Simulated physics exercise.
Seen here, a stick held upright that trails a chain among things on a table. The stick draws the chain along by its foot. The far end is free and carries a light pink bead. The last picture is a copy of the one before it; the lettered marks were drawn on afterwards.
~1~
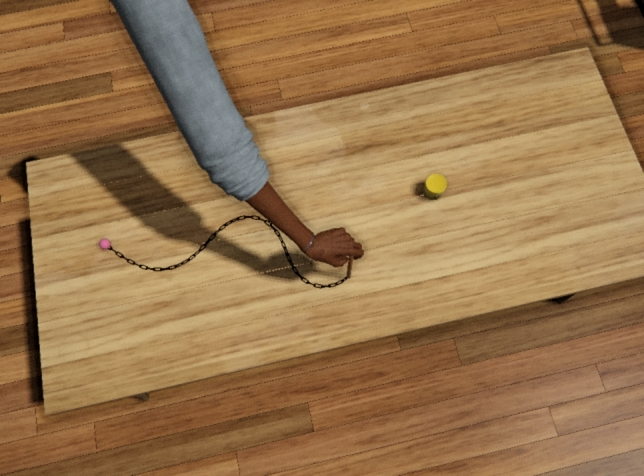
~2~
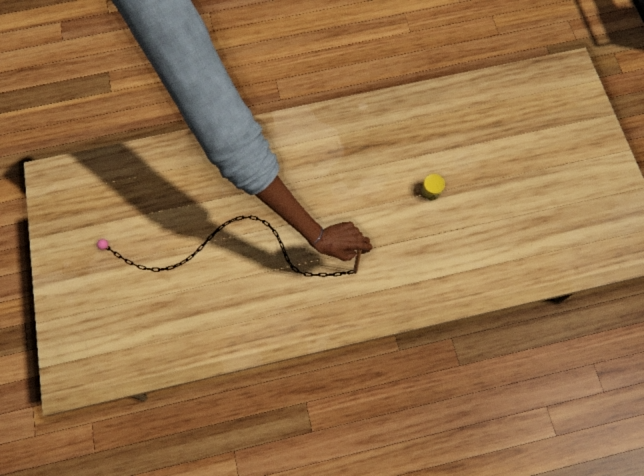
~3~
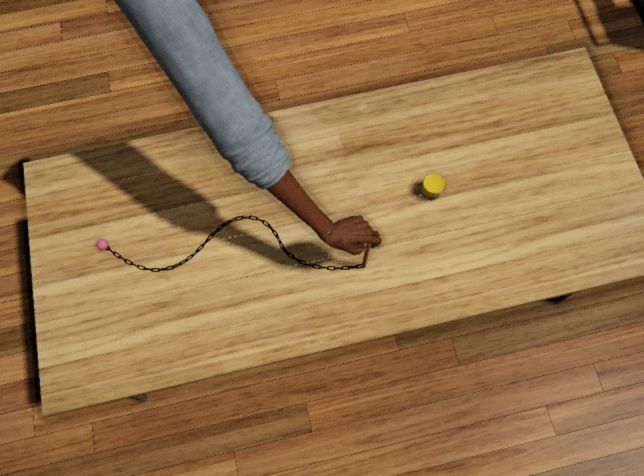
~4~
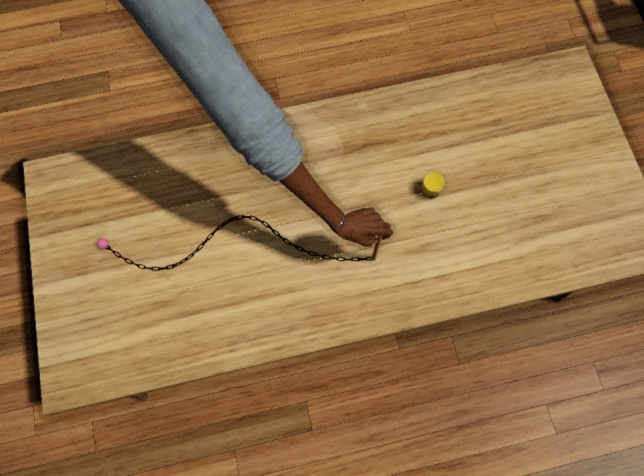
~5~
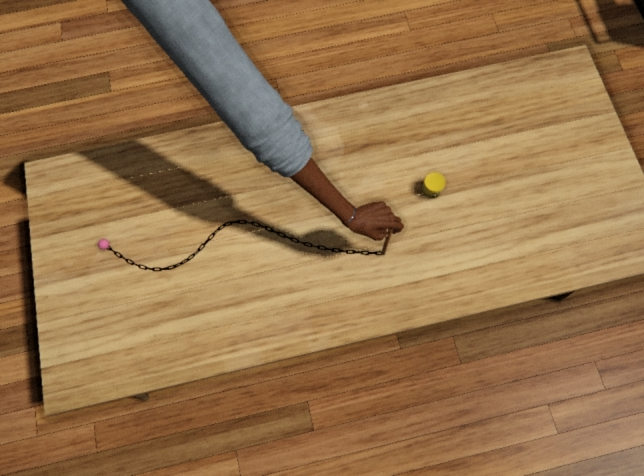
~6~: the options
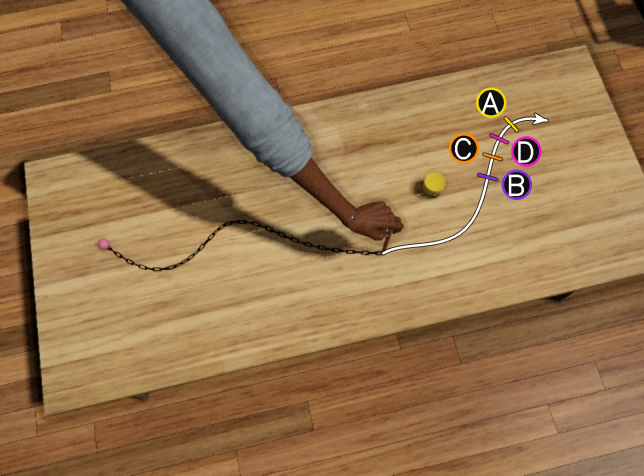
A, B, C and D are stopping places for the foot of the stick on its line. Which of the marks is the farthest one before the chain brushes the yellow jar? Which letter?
All is well up to B.
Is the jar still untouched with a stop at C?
No.
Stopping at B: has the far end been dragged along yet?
By then, yes.
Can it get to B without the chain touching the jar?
Yes.
On the marked copy, A at (511, 124); B at (488, 177); C at (493, 157); D at (499, 139); the route from (383, 254) via (483, 195) to (547, 121).
Taking B. A third of the way, foot of the stick (434, 243), middle of the chain (277, 250), free end (124, 254).
Two thirds of the way, foot of the stick (475, 216), middle of the chain (324, 246), free end (171, 253).
When it is over, foot of the stick (488, 177), middle of the chain (351, 236), free end (200, 252); nothing has been touched.
As for the rest, A brings the chain against the jar; C brings the chain against the jar; D brings the chain against the jar.
